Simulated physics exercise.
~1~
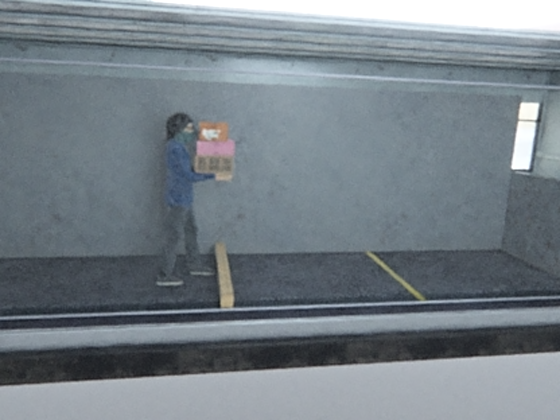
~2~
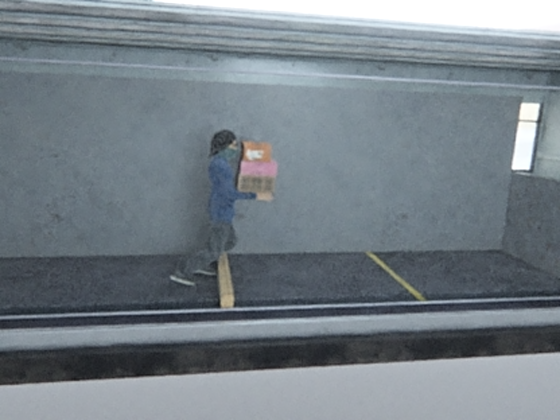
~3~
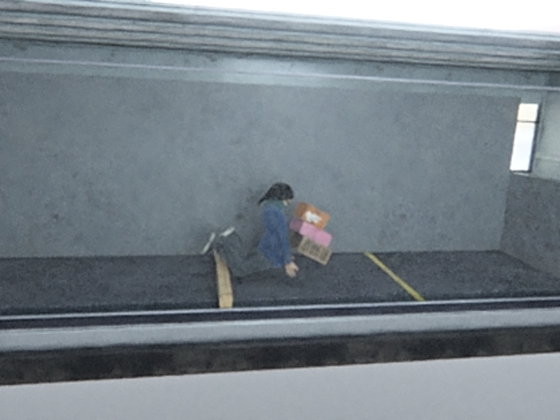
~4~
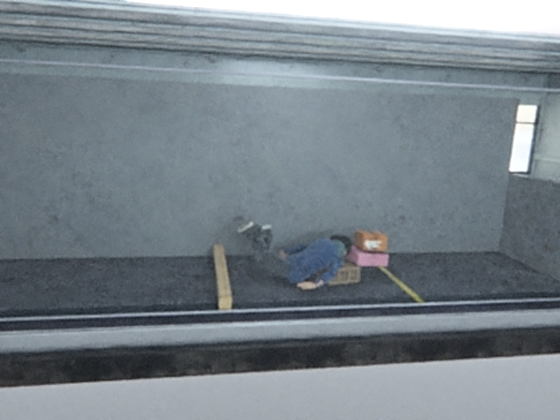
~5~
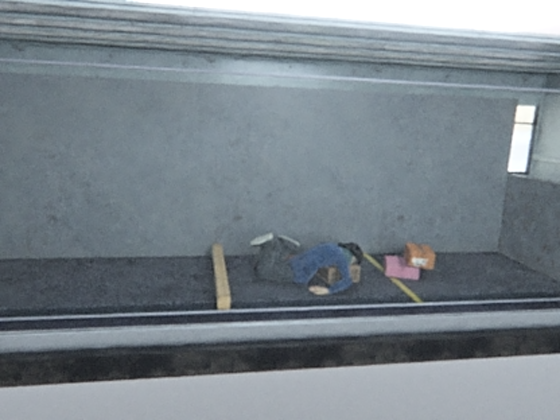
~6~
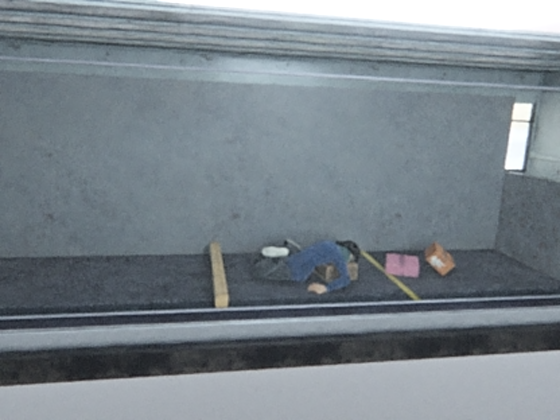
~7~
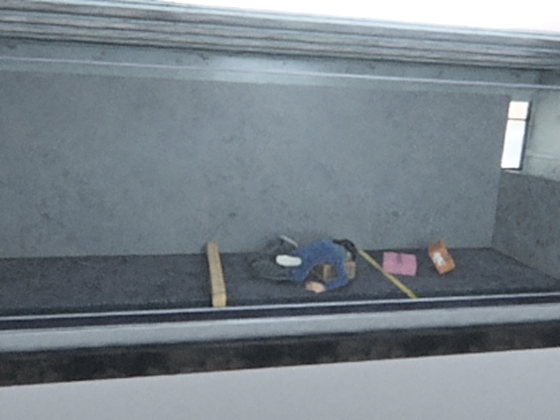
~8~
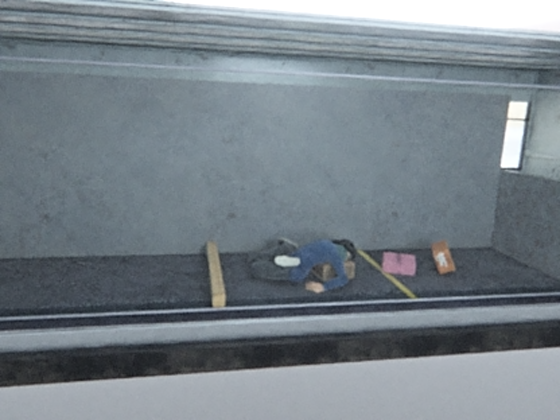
A person carrying a stack of boxes pitched forward over a low rail and fell to the floor, spilling the load; the pink and orange boxes ended beyond the yellow line, while the brown crate and the person's head stayed short of it.
